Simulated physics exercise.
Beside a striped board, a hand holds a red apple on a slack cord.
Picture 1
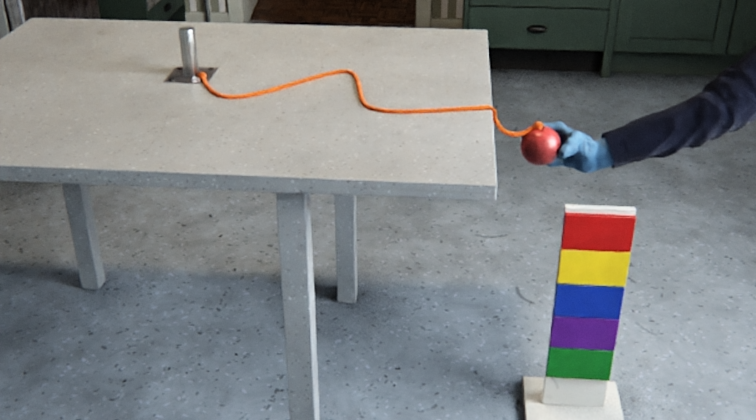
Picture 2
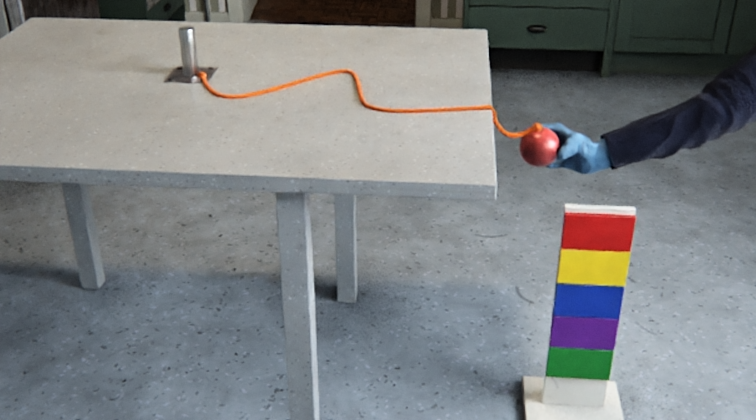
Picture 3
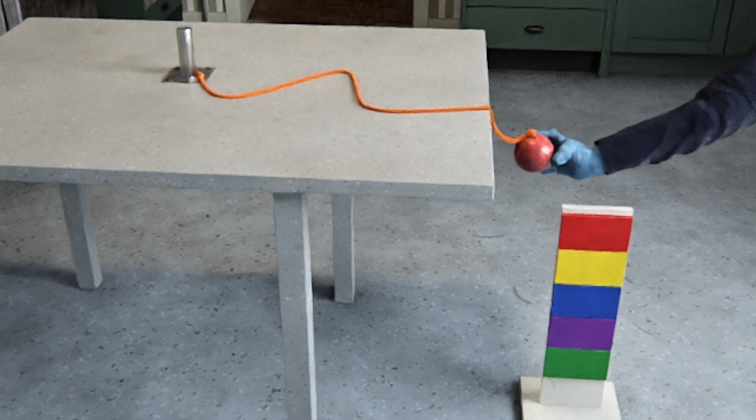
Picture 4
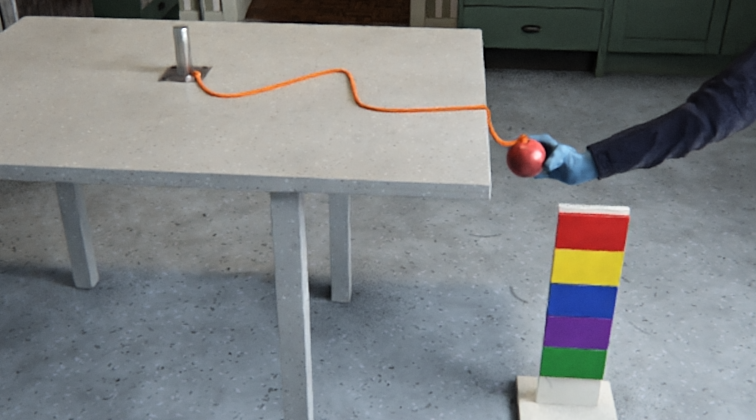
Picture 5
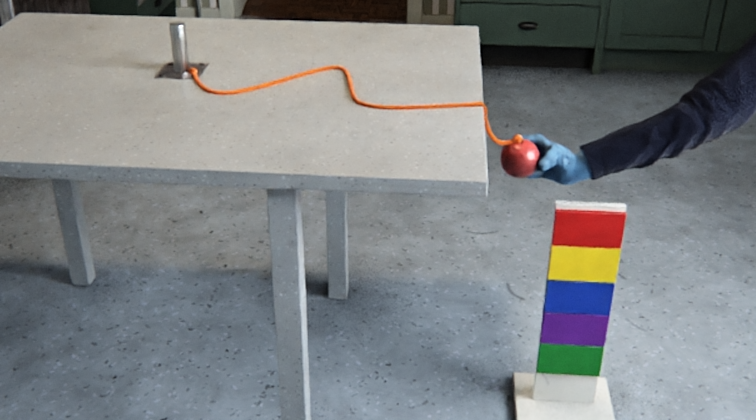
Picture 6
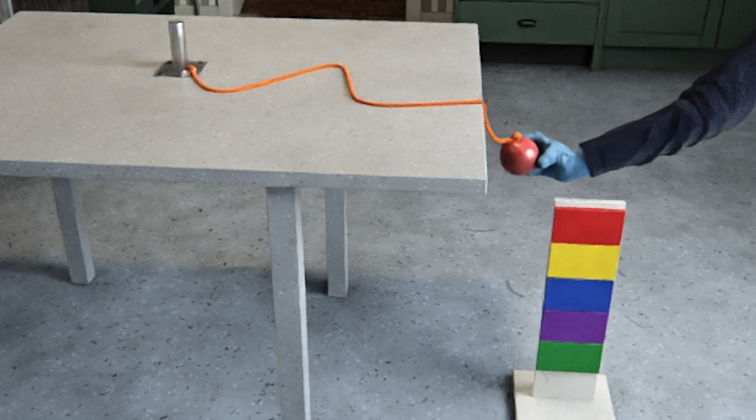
In the video, a gloved hand holds a round red object beside a table and above a striped board, moving it slightly left and down while a slack orange cord stays draped across the tabletop from a metal post.
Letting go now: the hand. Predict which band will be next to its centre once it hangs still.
I would say the blue band.
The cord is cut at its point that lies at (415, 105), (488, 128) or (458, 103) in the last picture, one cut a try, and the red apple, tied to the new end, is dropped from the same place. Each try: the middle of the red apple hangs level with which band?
Taking them in turn: None, it hangs higher; yellow; red.
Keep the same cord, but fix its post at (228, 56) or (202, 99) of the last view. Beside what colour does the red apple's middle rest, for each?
Purple; purple.
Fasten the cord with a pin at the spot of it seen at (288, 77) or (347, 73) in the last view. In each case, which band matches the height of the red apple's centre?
First try yellow, second try red.
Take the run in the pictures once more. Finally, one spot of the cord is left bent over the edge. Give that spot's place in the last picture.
Roughly (355, 97).
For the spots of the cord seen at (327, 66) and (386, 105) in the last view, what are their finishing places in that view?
Point one: (381, 86); point two: (481, 135).
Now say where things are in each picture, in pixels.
In the first frame, red apple (541, 145); red (598, 234); yellow (594, 269); blue (589, 302); purple (584, 334); green (580, 365).
In the second frame, red apple (540, 147); cord through (212, 91) (286, 86) (355, 75) (371, 107) (461, 109).
In the third frame, red apple (534, 153).
In the fourth frame, red apple (526, 158); cord through (206, 90) (281, 85) (349, 75) (365, 107) (456, 109).
In the fifth frame, red apple (520, 158).
In the sixth frame, red apple (519, 156); cord through (202, 85) (277, 80) (345, 70) (361, 102) (452, 103).
Soon after, apple near (460, 272); level with blue.
After that, apple near (474, 284); level with blue.
In the end, apple near (470, 285); level with blue. Its middle rests at the blue band.
